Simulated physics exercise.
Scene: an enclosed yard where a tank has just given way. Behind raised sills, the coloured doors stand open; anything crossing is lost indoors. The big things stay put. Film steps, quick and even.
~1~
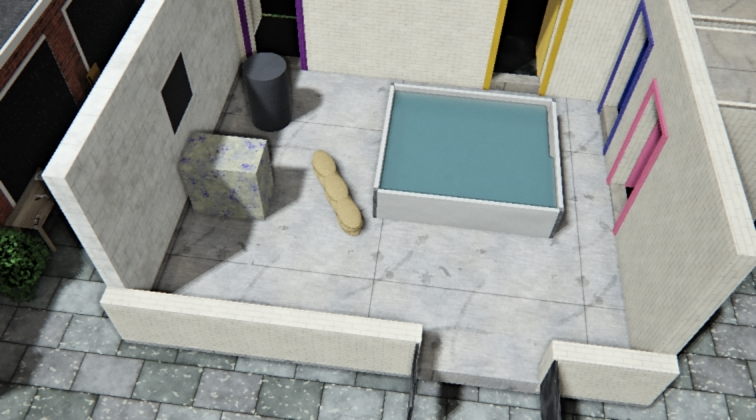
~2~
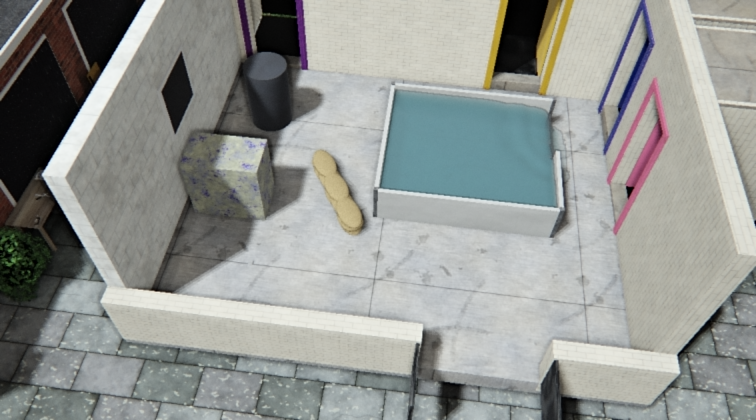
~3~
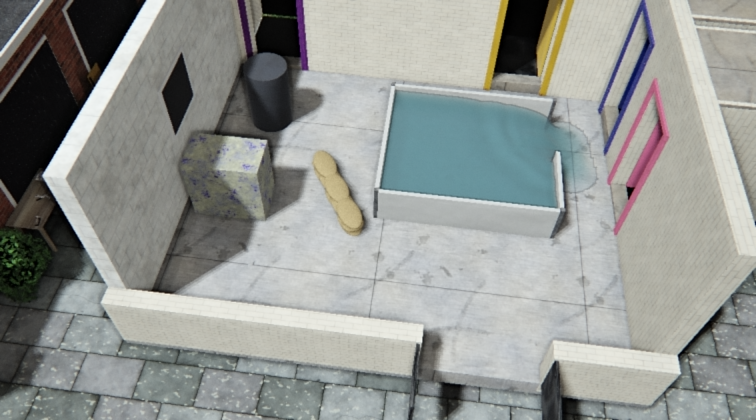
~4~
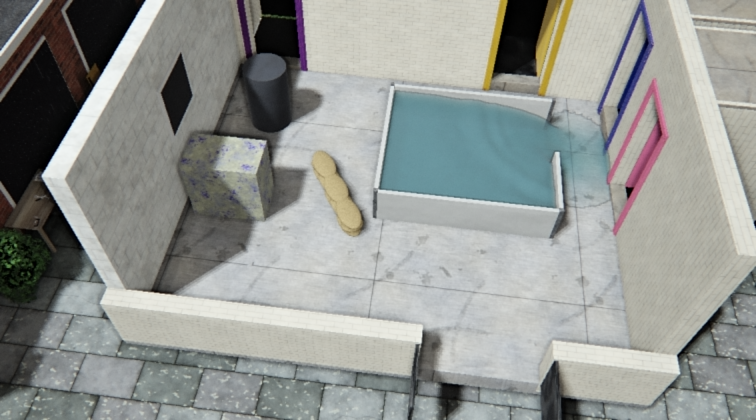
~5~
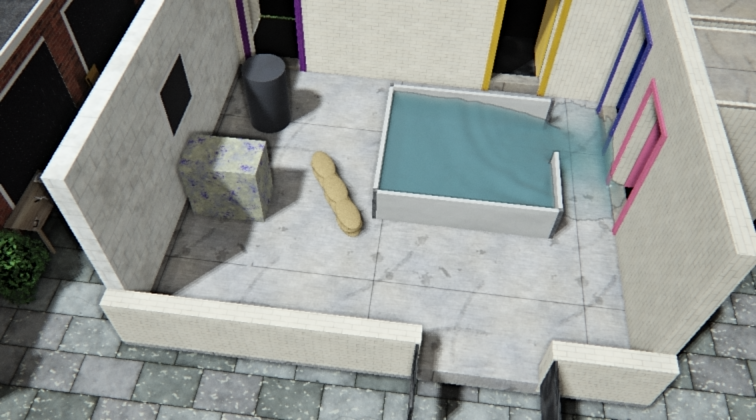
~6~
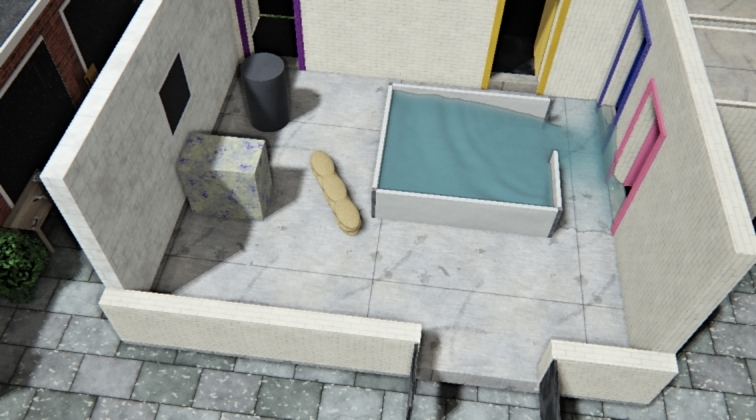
The clip opens on a walled yard with a full, still water tank, a dark bin, a speckled block and a lumpy tan object on the pale floor. A gap appears in the tank's right side and water pours out, then spreads across the floor to the right-hand wall beside the blue and pink openings.
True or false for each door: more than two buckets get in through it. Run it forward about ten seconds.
The blue door: True; the yellow door: False; the pink door: True; the purple door: True.
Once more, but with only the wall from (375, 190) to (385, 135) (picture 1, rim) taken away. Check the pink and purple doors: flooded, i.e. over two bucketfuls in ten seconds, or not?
In that case the pink one stays within bounds and the purple one breaks the limit.
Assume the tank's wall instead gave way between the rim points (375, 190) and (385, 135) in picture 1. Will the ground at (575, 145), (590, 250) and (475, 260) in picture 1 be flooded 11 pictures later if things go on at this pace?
Taking the points in order: Unwetted, unwetted and swamped.
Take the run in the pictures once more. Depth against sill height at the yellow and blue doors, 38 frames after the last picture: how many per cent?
First 50 percent, then 110 percent.
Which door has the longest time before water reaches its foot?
That would be the one in purple.
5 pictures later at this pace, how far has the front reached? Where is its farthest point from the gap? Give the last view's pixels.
The wet point farthest out is around (611, 293).
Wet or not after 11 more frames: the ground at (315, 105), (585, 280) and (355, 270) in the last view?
In turn, the points end up high and dry, soaked and high and dry.
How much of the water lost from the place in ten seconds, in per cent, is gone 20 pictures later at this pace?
Near 40 in a hundred, I reckon.
A moment on, water covers 15 % of the floor; the blue door over two buckets in, the yellow door not reached, the pink door over two buckets in, the purple door not reached.
Next, water covers 25 % of the floor; the blue door far over two buckets in, the yellow door wet at the sill, nothing in, the pink door over two buckets in, the purple door not reached.
Then, water covers 40 % of the floor; the blue door far over two buckets in, the yellow door wet at the sill, nothing in, the pink door far over two buckets in, the purple door wet at the sill, nothing in.
Later, water covers 75 % of the floor; the blue door far over two buckets in, the yellow door wet at the sill, nothing in, the pink door far over two buckets in, the purple door under two buckets in.
In the end, water covers 95 % of the floor; the blue door far over two buckets in, the yellow door wet at the sill, nothing in, the pink door far over two buckets in, the purple door over two buckets in.
